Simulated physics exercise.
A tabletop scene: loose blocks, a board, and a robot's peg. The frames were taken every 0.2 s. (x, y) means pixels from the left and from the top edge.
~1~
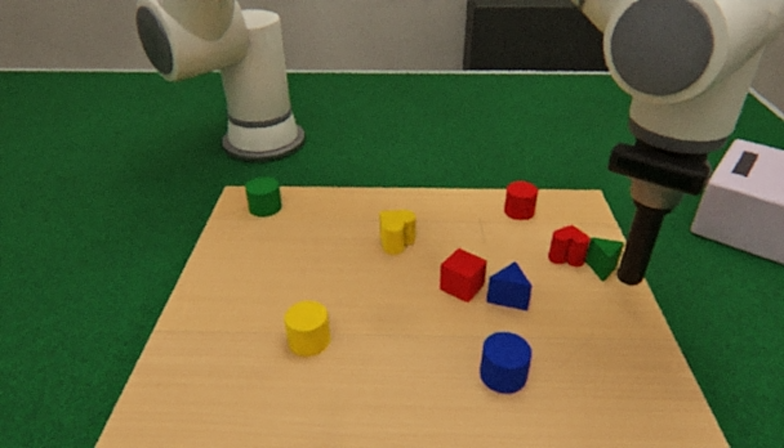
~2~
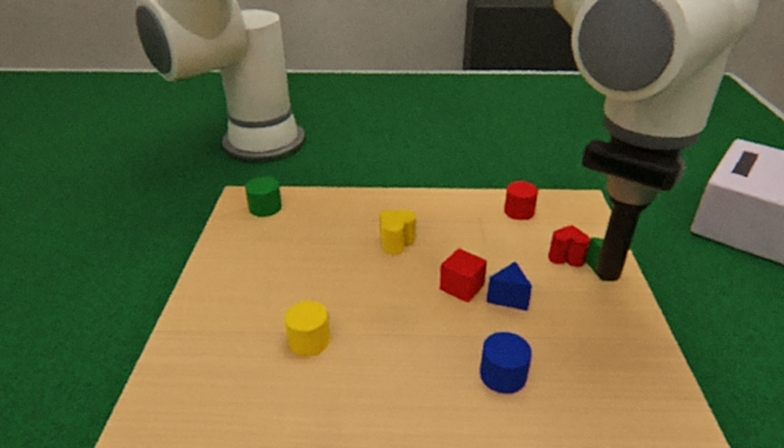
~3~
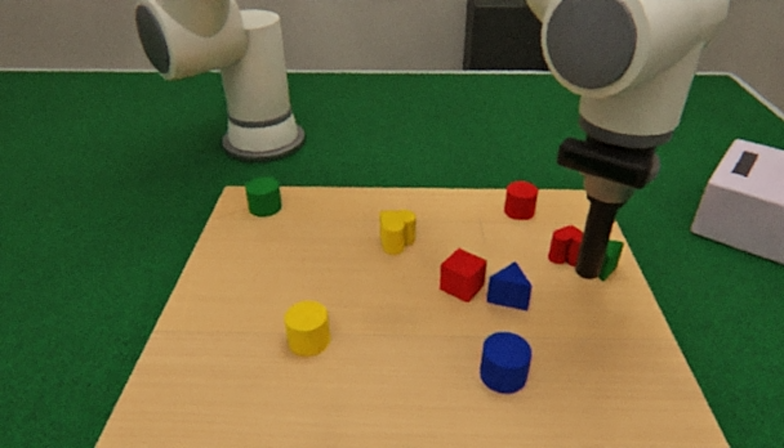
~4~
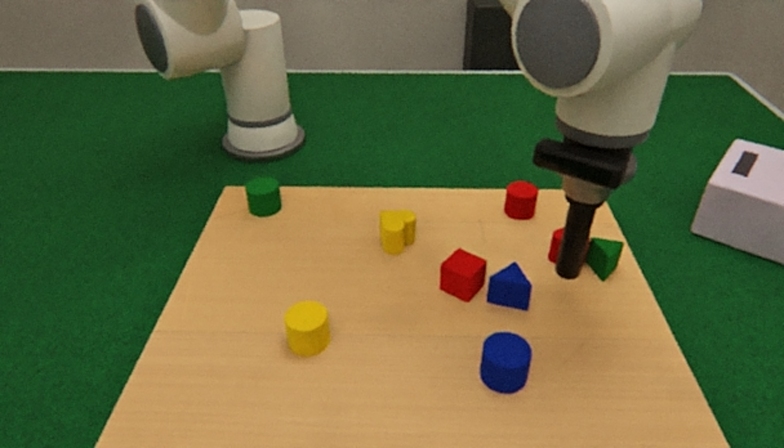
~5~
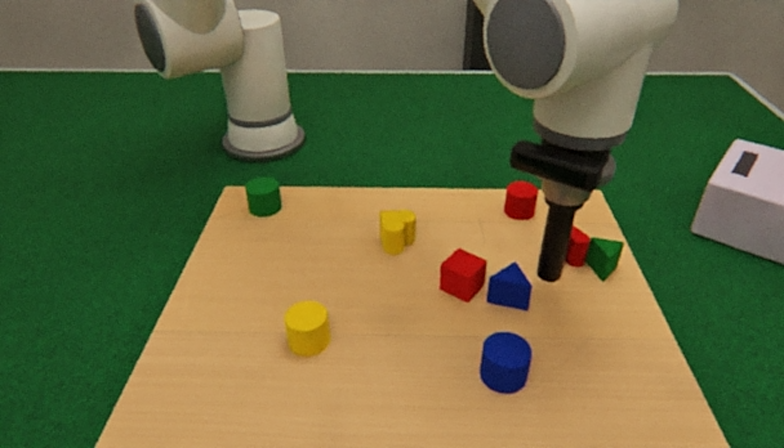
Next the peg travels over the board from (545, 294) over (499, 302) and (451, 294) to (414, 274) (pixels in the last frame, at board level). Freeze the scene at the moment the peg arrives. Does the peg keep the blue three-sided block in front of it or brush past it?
It is gone from the front.
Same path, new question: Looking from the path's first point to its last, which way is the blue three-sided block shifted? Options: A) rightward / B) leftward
My answer is option B.
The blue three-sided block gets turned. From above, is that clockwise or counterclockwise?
Against the clock.
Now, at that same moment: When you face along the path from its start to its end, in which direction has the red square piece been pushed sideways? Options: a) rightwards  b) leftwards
Answer: A.
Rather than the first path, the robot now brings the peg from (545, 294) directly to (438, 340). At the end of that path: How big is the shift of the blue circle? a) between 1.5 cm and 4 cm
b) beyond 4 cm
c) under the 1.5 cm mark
I'll go with c - under the 1.5 cm mark.
What follows on the original path. One third of the way, peg at (501, 283); red square piece at (459, 262), turned 20° clockwise; blue three-sided block at (477, 279).
Two thirds of the way, peg at (452, 275); red square piece at (439, 252), turned 35° clockwise; blue three-sided block at (433, 279).
At the end, peg at (414, 255); yellow heart-shaped block not moved; red square piece at (418, 232), turned 70° clockwise; blue three-sided block at (426, 277), turned 35° anticlockwise.
